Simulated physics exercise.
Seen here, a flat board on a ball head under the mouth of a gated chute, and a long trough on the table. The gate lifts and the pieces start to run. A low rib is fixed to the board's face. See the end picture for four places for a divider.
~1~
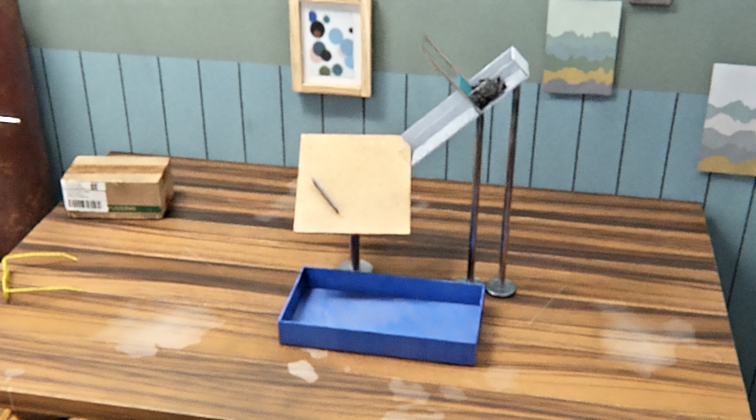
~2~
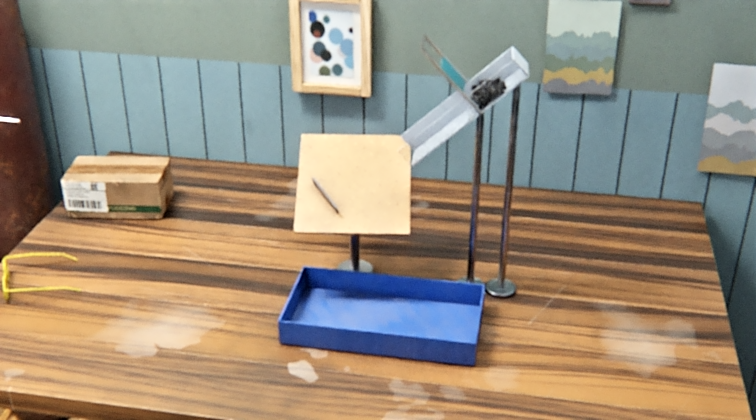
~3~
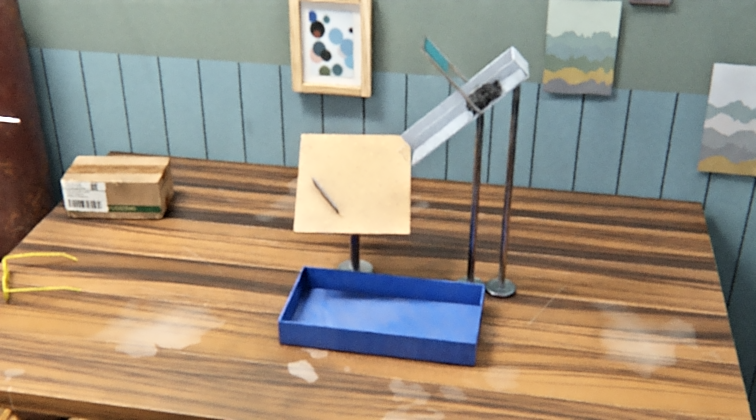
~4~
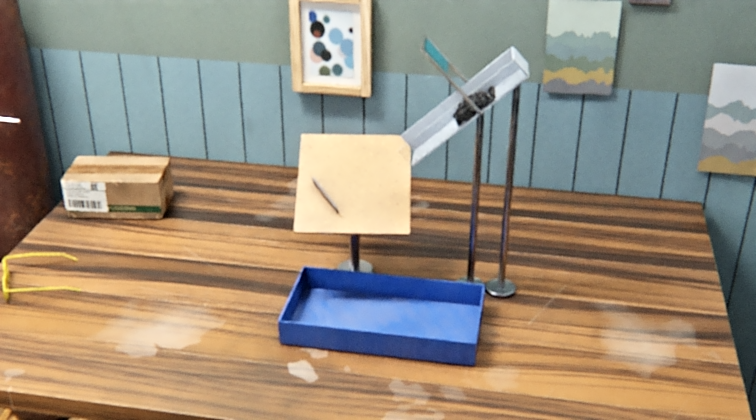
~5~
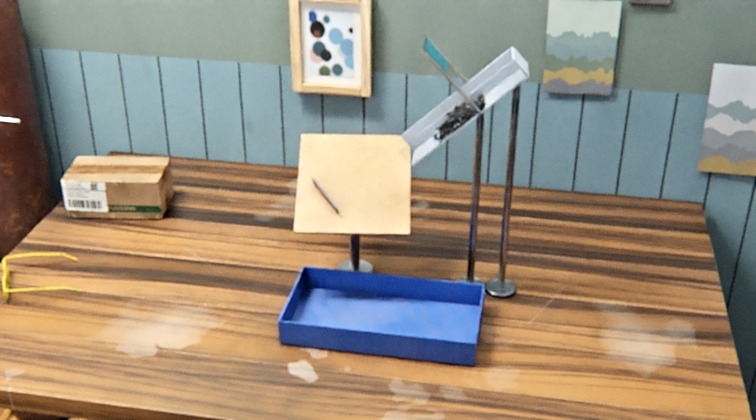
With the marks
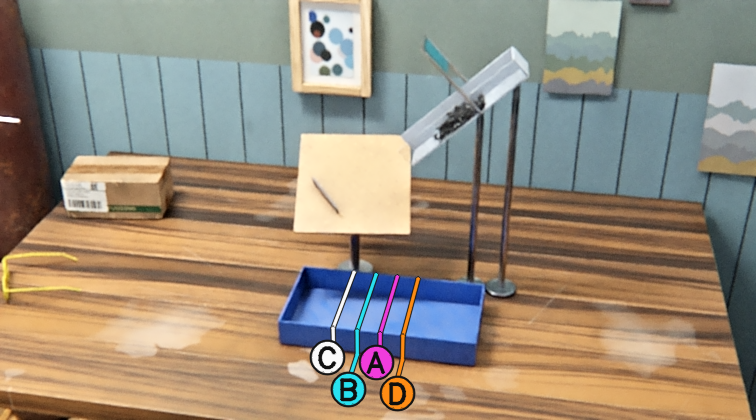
A clear chute stood above a tilted board and an empty blue trough on a wooden table; its gate swung up, and the dark beans behind it began sliding down the chute.
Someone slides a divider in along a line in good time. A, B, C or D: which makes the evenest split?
Line C.
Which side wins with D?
The left side.
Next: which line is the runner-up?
B it is.
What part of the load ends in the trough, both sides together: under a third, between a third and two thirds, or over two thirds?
About that: Over two thirds.
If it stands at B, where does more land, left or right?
More lands on the left.
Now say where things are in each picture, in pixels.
In the first frame, load behind the gate (487, 91), black beans; lip of the chute (413, 159), sloping fairly steeply.
In the second frame, middle of the board (354, 182), tilted fairly steeply; middle of its low edge (352, 233); of its high edge (356, 135).
In the third frame, front corners of the trough (279, 321) and (475, 343), empty; front of the load (470, 107).
In the fourth frame, middle of the load (472, 104); its front (454, 116), roughly a quarter of the way to the lip; rib from (313, 177) to (337, 208).
In the fifth frame, middle of the load (458, 115); its front (435, 136), roughly two thirds of the way to the lip.
On the marked copy, line A crosses the front rim at (380, 332); line B crosses the front rim at (357, 330); line C crosses the front rim at (333, 327); line D crosses the front rim at (403, 335).
With A, of what is caught, almost all on the left of the divider, about a tenth on the right.
With B, of what is caught, the larger part on the left of the divider, roughly a quarter on the right.
With C, of what is caught, roughly half on the left of the divider, roughly half on the right.
With D, of what is caught, almost all on the left of the divider, just a few on the right.
